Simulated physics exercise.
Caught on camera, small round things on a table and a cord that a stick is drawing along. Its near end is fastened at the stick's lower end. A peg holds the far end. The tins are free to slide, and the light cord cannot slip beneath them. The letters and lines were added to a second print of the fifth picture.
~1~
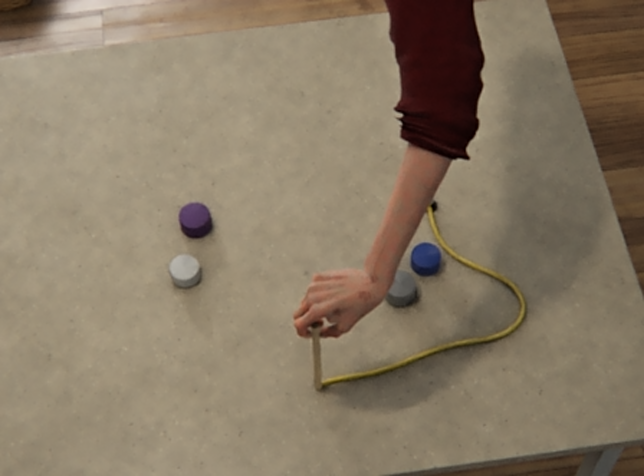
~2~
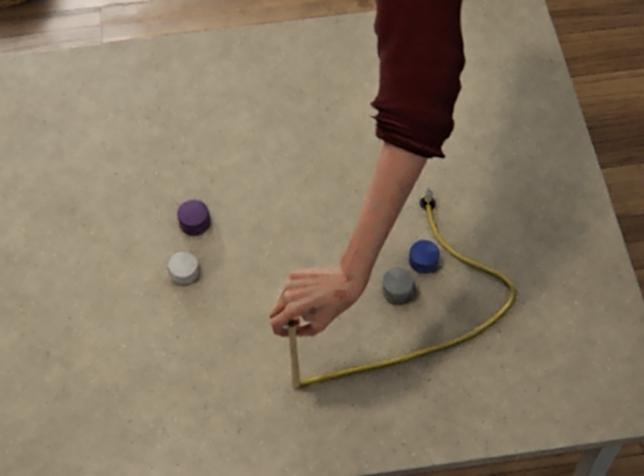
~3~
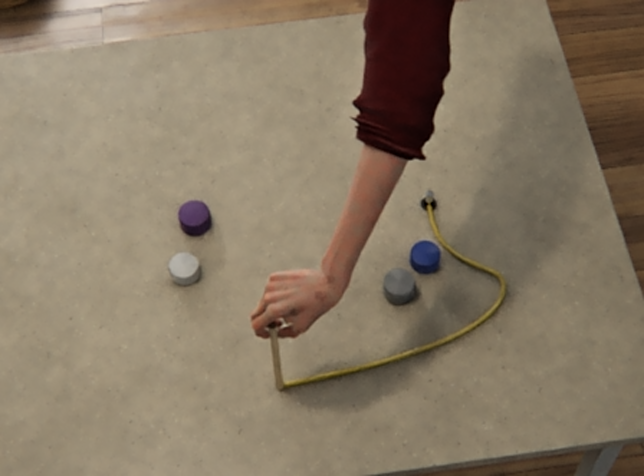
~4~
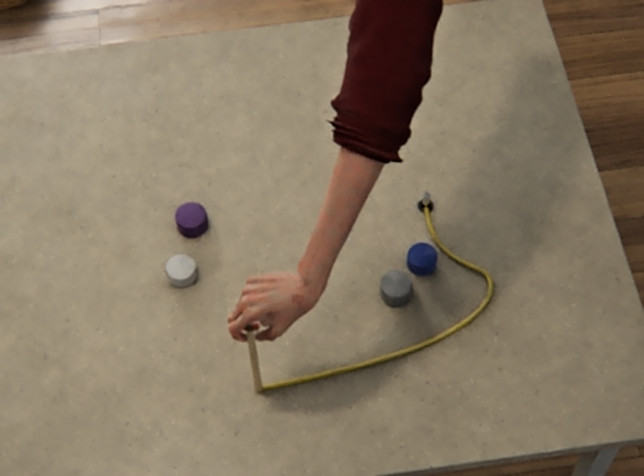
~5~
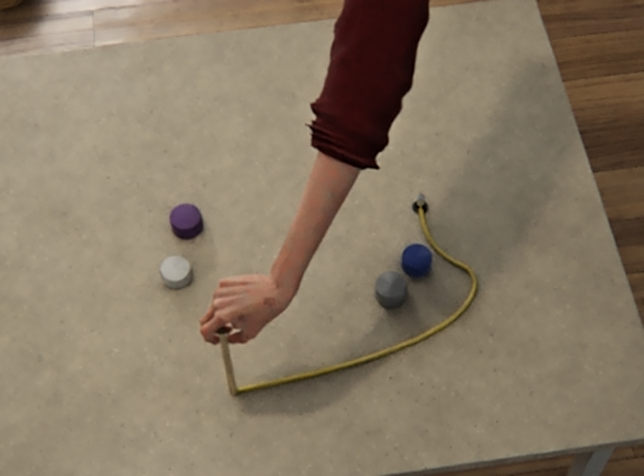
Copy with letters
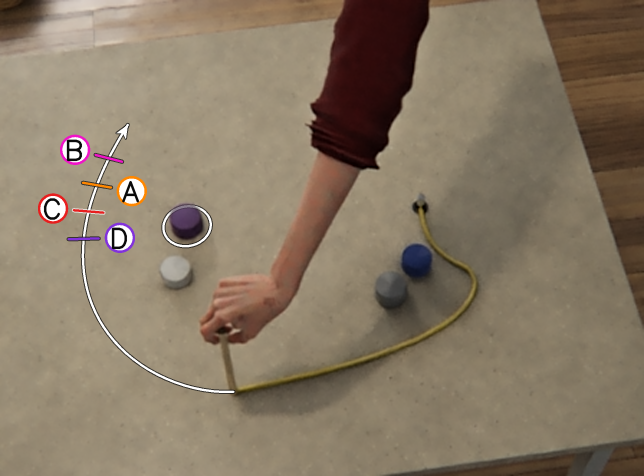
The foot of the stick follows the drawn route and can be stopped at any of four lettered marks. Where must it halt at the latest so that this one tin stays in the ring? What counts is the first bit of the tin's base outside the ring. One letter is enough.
The farthest safe stop is C.
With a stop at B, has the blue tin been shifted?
By then, yes.
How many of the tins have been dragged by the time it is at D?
By then, three.
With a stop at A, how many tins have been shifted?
Four.
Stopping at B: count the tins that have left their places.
Four.
On the marked copy, A at (97, 185); B at (109, 158); C at (89, 212); D at (84, 239); the ring at (187, 226); the route from (233, 392) via (85, 281) to (128, 125).
Following C. Soon after the start, foot of the stick (136, 361); grey tin (387, 286); blue tin (408, 259); purple tin (186, 221).
Later, foot of the stick (86, 286); grey tin (356, 258); blue tin (381, 244); purple tin (186, 221).
In the end, foot of the stick (89, 212); grey tin (339, 236); blue tin (366, 227); white tin (180, 246); purple tin (186, 220); the purple tin is still in its ring.
As for the rest, A drags the ringed tin to (191, 207); B drags the ringed tin to (196, 189); D is safe but short.
